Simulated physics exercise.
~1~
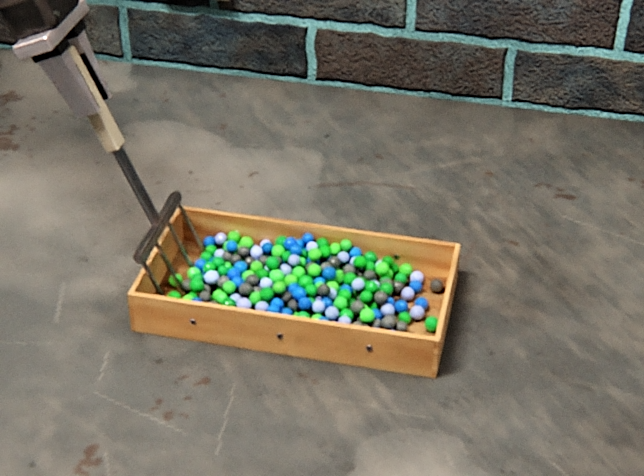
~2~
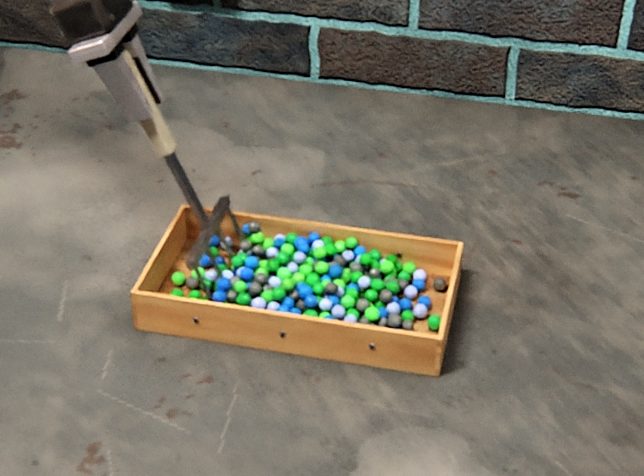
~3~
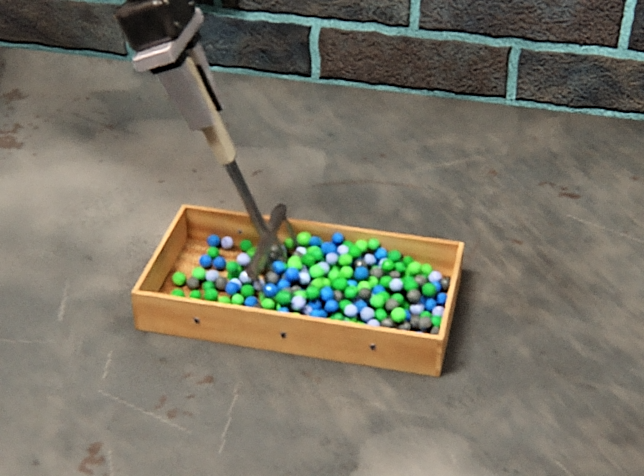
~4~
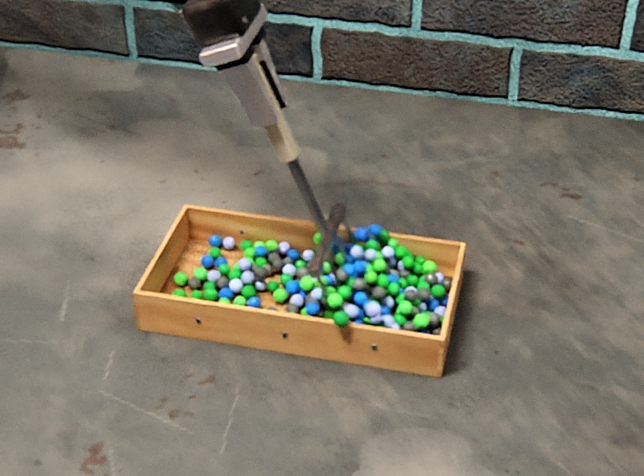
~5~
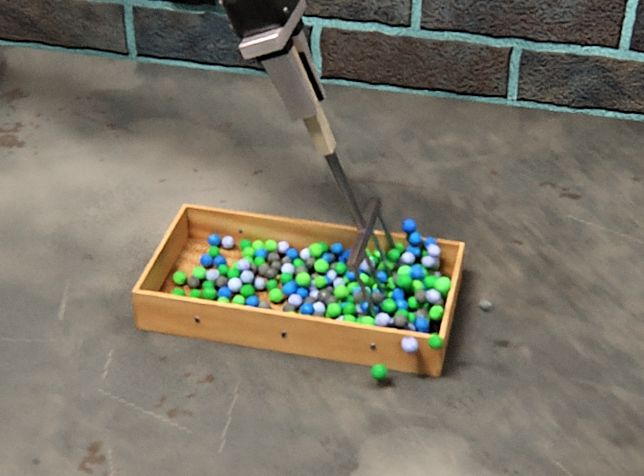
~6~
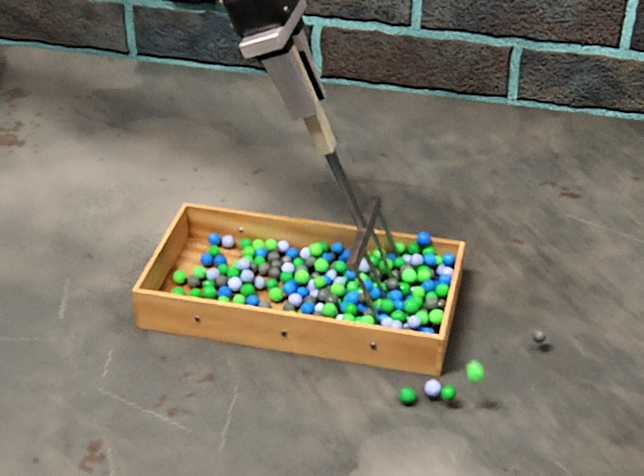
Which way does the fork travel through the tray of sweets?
The fork travels to the right, going from the left end of the tray towards the right end.
